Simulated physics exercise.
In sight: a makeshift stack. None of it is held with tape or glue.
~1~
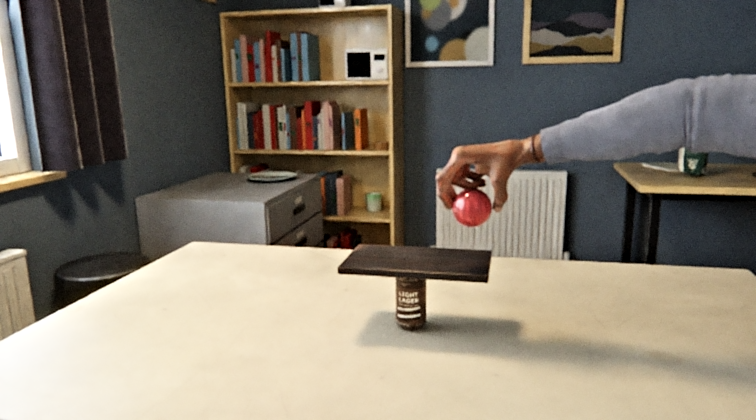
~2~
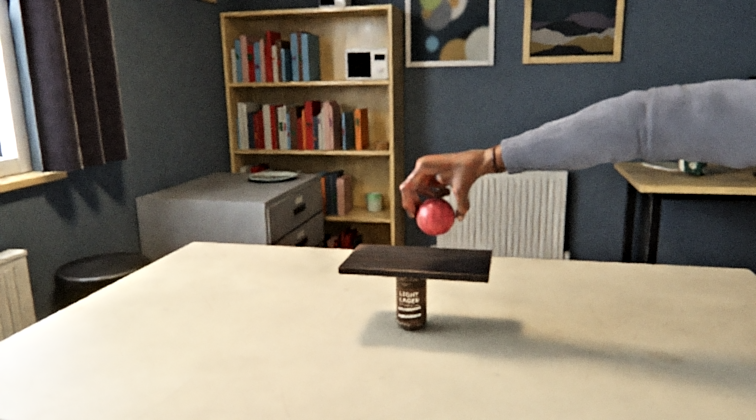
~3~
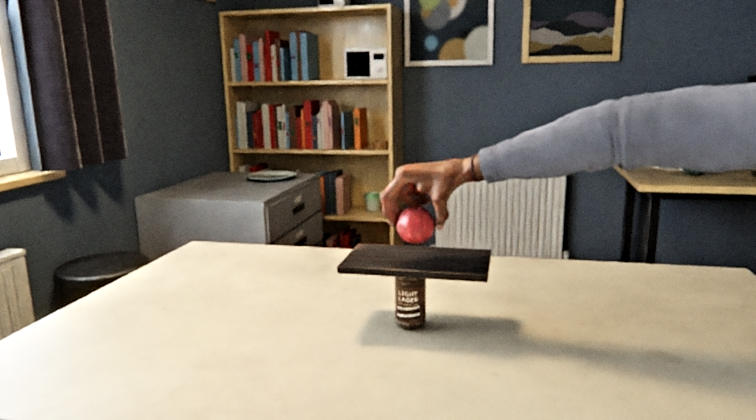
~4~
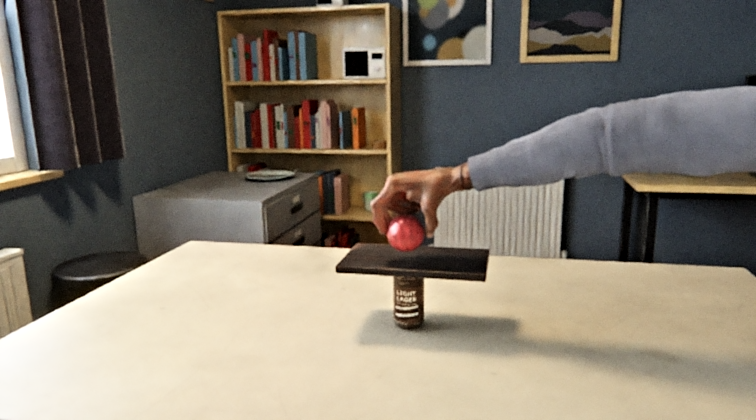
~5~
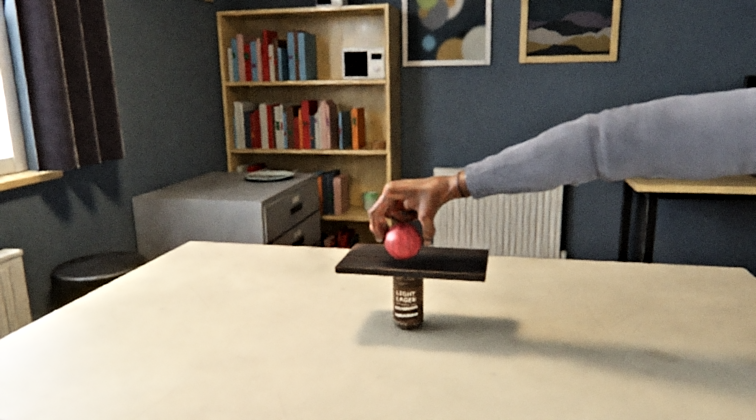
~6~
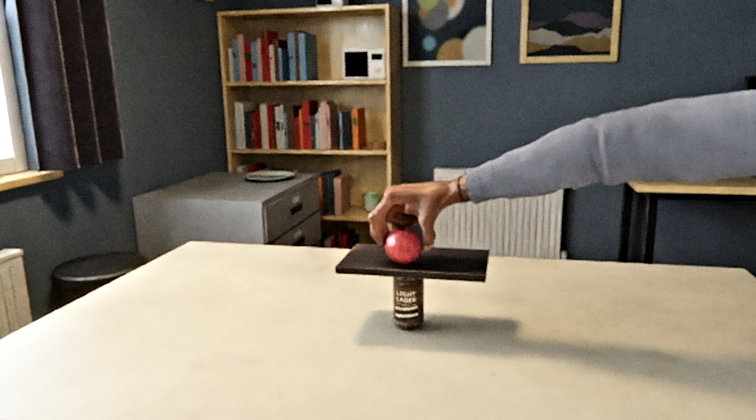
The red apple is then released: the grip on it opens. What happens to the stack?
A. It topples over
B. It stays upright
Answer: B.
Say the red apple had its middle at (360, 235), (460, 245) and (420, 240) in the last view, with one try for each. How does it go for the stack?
It remains upright first, goes over second and remains upright third.
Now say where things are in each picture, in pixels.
The first picture shows coming down; red apple (472, 208); black board (418, 262).
The second picture shows coming down; red apple (436, 216); black board (418, 262).
The third picture shows coming down; red apple (416, 225); black board (417, 261).
The fourth picture shows coming down; red apple (406, 233); black board (415, 261).
The fifth picture shows coming down; red apple (403, 241); black board (415, 261).
The sixth picture shows in place under the hand; red apple (403, 245); black board (415, 261).
Then, 0.30 s on from there, no change.
Then, 0.70 s on from there, red apple resting near (403, 246).
In the end, all 3 unmoved. At the end, from the last picture's camera, red apple near (403, 246). The stack stays up.
